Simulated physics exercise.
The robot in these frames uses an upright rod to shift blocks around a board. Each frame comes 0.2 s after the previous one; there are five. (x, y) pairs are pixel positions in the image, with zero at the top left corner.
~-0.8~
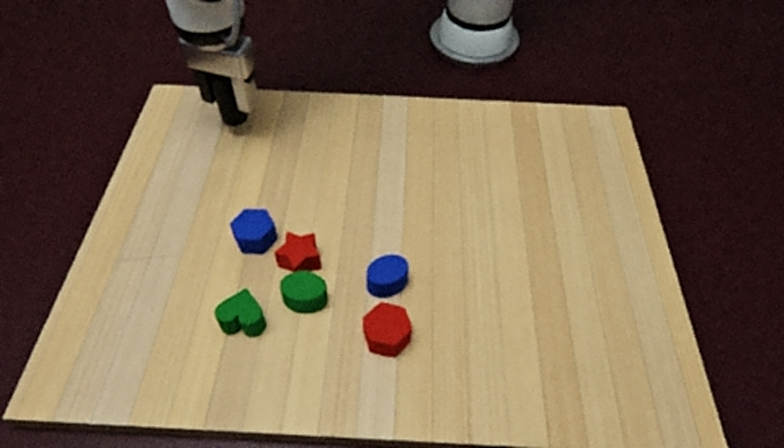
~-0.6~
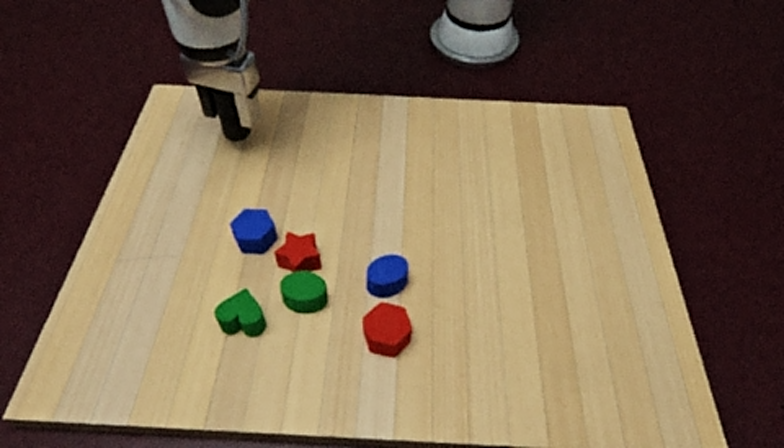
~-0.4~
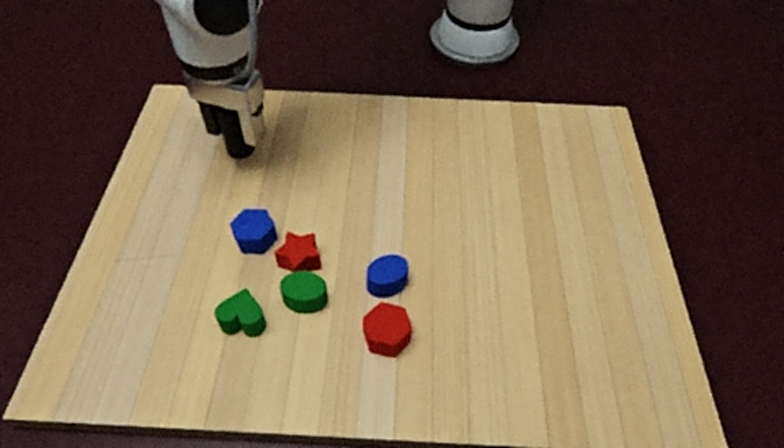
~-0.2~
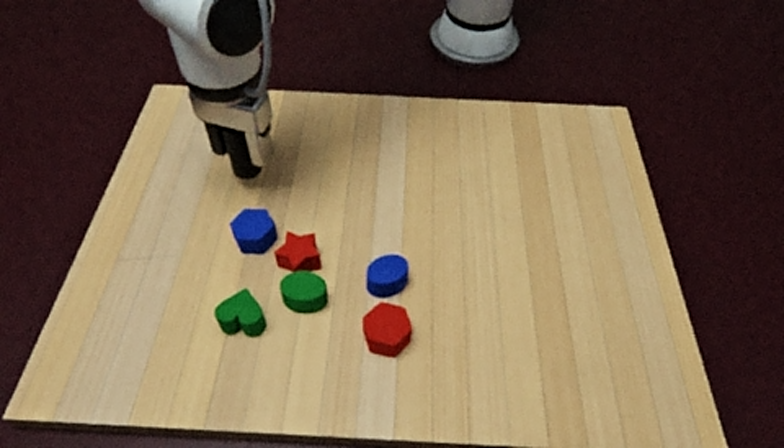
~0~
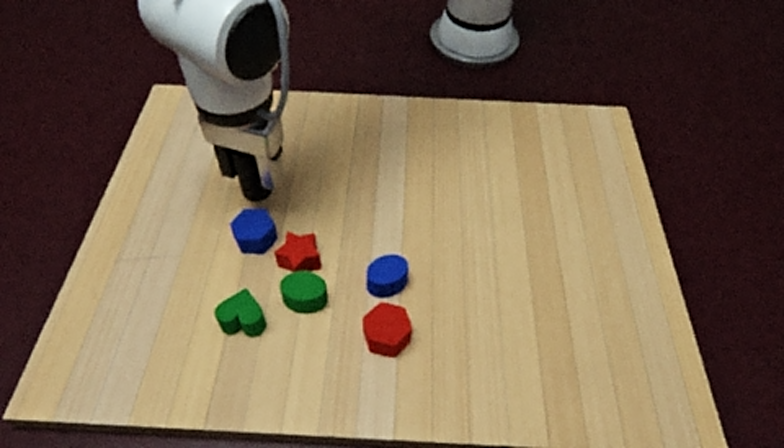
On a wooden board, a robot arm moves down toward the still blue hexagon block.
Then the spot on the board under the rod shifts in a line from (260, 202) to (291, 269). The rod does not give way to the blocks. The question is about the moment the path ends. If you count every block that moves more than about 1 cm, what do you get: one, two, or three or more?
I'm going with three or more.
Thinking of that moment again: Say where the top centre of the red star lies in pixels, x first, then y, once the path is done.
So, by the moment the path ends, you'll find the top centre of the red star at (319, 262).
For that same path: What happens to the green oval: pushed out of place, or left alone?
Well, the green oval shifts from its place.
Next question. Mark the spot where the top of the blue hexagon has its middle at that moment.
Its top centre is at about (246, 254).
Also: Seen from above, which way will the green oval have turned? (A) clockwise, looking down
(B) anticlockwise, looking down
A: Clockwise, looking down.
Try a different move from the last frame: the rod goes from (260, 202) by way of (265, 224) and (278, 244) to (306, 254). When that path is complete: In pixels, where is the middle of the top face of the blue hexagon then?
Its top middle will sit at (249, 253).
The first path, step by step. One third of the way, rod at (267, 213); blue hexagon at (251, 235), turned 20° clockwise.
Two thirds of the way, rod at (278, 236); blue hexagon at (247, 251), turned 50° clockwise; red star at (301, 248).
At the end, rod at (289, 259); green heart unmoved; blue hexagon at (246, 254), turned 60° clockwise; red star at (319, 262); green oval at (310, 298), turned 20° clockwise.
